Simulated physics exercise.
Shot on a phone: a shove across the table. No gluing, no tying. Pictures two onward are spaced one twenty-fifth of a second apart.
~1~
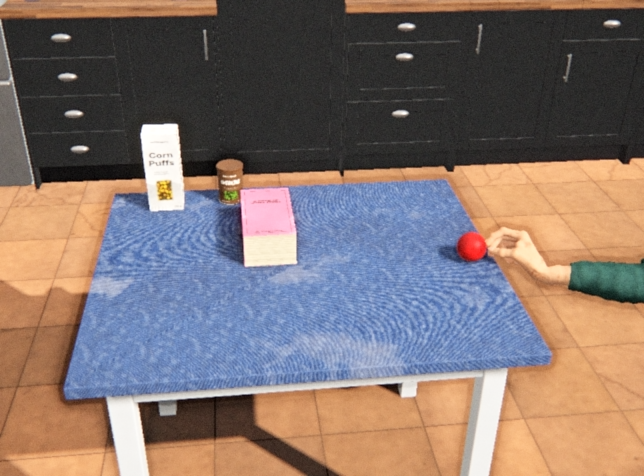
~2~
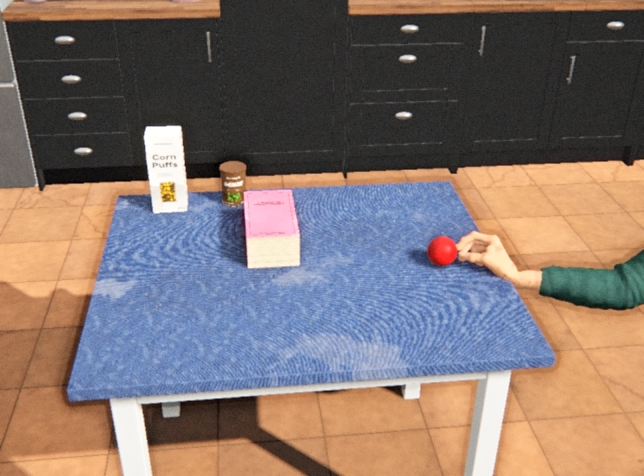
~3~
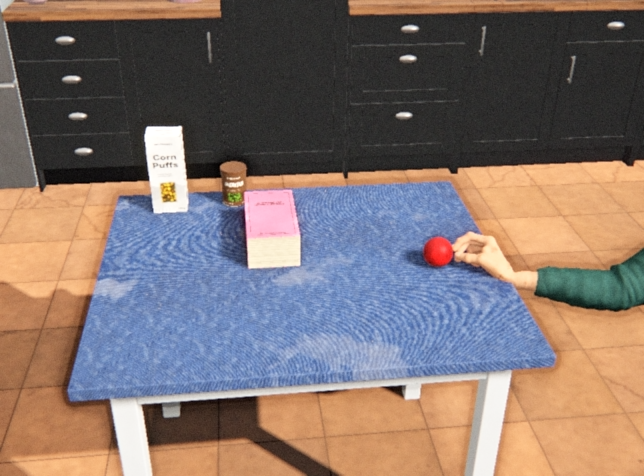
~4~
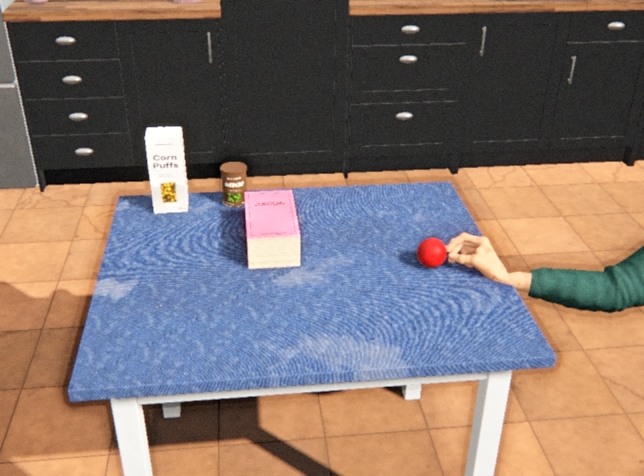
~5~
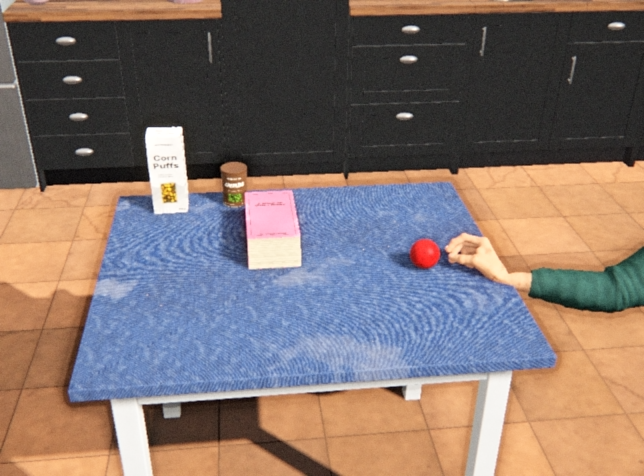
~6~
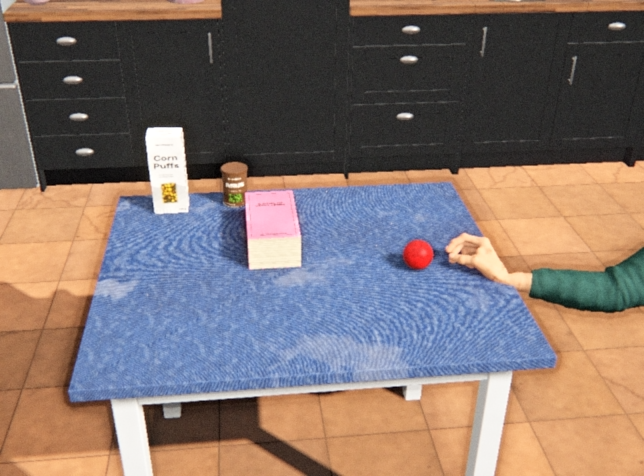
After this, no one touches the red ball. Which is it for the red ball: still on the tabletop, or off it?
The red ball ends up on the tabletop.
Then, 0.10 s on from there, red ball shifted about its own width near (401, 256).
Then, 0.40 s on from there, red ball shifted well along near (362, 260).
Then, 0.70 s on from there, red ball shifted well along near (339, 262).
In the end, moved from the start, red ball. At the end, from the last picture's camera, red ball near (332, 262).
